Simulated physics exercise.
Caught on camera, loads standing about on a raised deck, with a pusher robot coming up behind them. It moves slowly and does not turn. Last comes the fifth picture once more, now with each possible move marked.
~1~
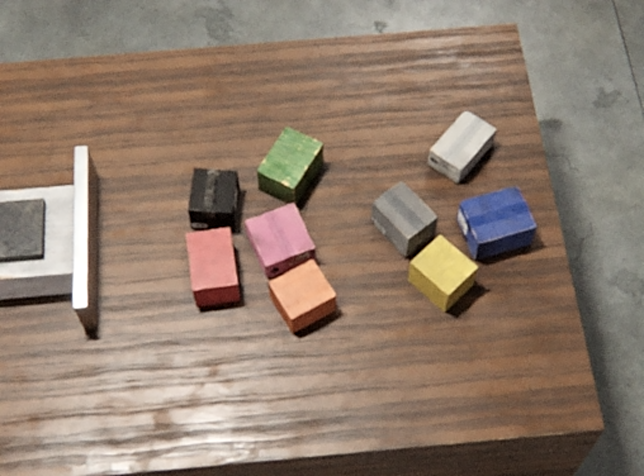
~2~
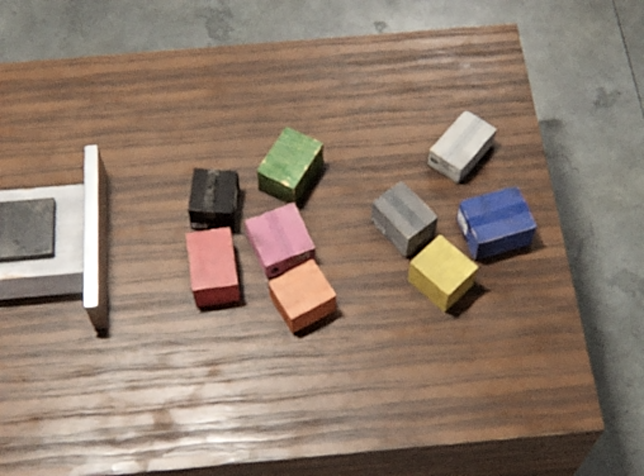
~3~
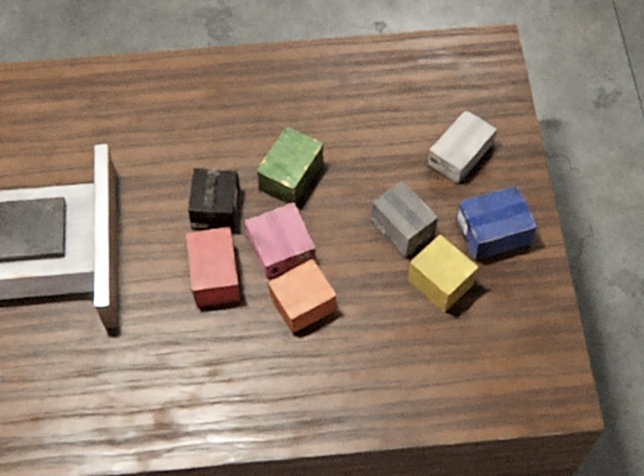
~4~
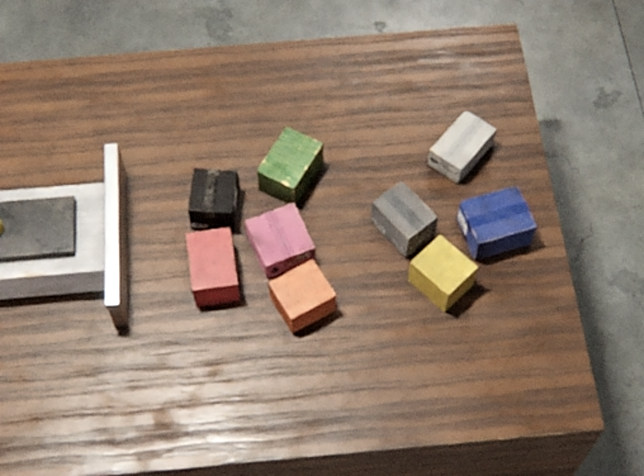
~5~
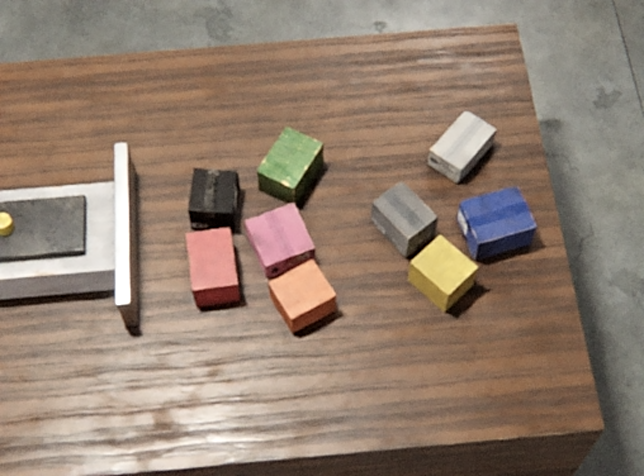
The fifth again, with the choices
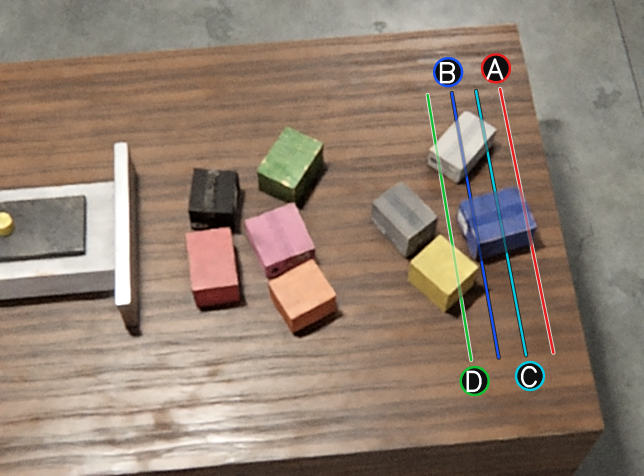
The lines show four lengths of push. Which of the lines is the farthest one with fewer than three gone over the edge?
B is the last line within the limit.
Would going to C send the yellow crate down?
By then, no.
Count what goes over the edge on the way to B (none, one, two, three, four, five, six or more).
In all, two.
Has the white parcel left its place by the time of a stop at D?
Yes.
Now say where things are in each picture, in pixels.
The first frame shows robot (5, 230); yellow crate (442, 274); orange crate (303, 297).
The second frame shows robot (15, 229); pink parcel (280, 241).
The third frame shows robot (26, 228); green crate (290, 167).
The fourth frame shows robot (37, 228); grey box (404, 220).
The fifth frame shows robot (47, 227); blue box (496, 223); yellow crate (442, 274); orange crate (303, 297).
On the marked copy, A at (525, 213); B at (474, 217); C at (499, 215); D at (448, 219).
Taking B. A third of the way, robot (175, 216); orange crate (334, 301); green crate (317, 160).
Two thirds of the way, robot (300, 206); blue box (552, 217); grey box (495, 209).
When it is over, robot (400, 197); grey box over the edge; blue box over the edge; two fallen.
As for the rest, A drops three; C drops three; D is within the limit but short.
